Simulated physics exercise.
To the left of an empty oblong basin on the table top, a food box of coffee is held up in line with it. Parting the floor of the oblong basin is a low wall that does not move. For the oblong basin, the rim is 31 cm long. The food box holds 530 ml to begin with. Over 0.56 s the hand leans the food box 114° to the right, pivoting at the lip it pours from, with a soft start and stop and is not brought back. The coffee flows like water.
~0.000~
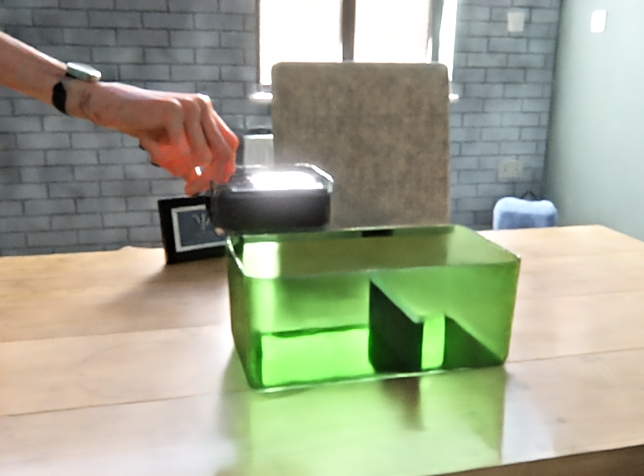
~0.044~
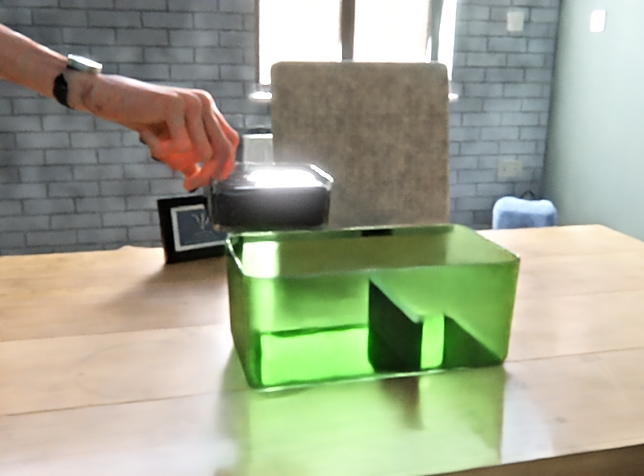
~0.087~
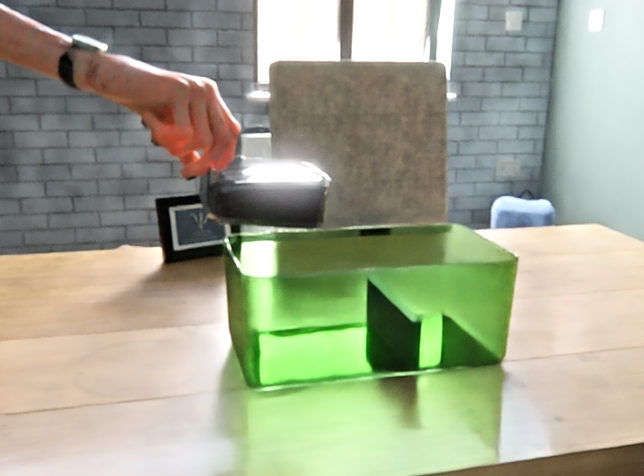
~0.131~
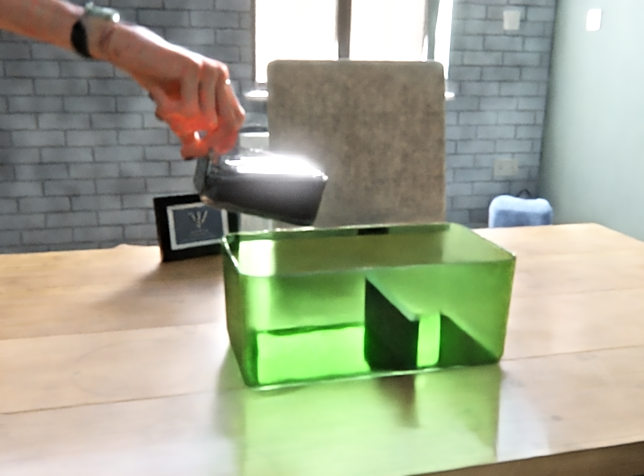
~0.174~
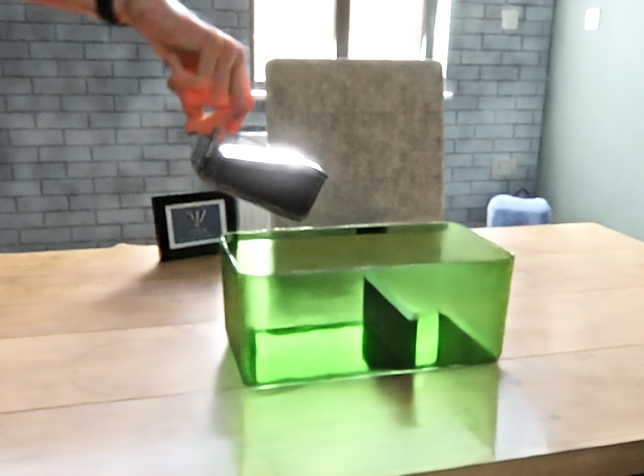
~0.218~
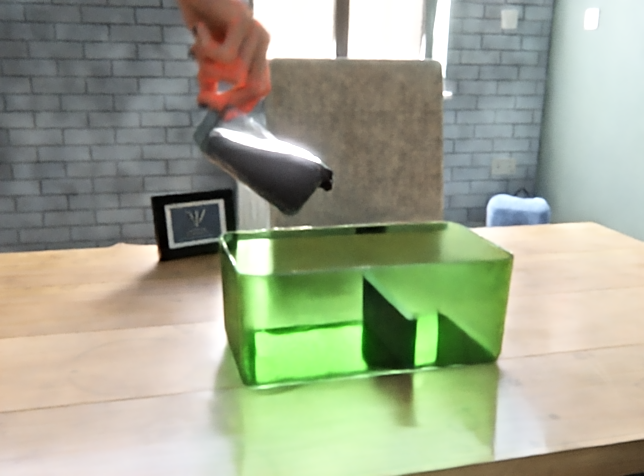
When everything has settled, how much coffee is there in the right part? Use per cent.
60 out of 100.
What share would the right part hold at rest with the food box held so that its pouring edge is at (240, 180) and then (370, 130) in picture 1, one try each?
5 per cent first, 75 per cent second.
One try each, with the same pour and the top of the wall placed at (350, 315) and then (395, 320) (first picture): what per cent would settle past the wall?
It comes to 85 per cent, and then 55 per cent.
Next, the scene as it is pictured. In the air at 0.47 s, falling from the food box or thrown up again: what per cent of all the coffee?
My guess is roughly 56 %.
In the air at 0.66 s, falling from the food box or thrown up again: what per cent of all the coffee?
5 per cent or so.
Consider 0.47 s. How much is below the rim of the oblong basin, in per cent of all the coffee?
Near 32 in a hundred.
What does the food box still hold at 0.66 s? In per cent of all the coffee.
I'd estimate some 0 per cent.
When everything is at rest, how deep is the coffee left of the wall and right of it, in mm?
On the left it stands about 6 mm, on the right about 18 mm.
Then, 0.47 s in, the tilt is 107° and 13 per cent is still to pour, 21 is left of the wall and 11 right of it.
Then, 0.66 s in, the tilt is 114° and 0 per cent is still to pour, 20 is left of the wall and 74 right of it.
Then, 0.85 s in, the tilt is 114° and 0 per cent is still to pour, 33 is left of the wall and 60 right of it.
Then, 1.06 s in, the tilt is 114° and 0 per cent is still to pour, 35 is left of the wall and 60 right of it.
Finally, 35 per cent lies left of the wall, 60 right of it and 5 outside.
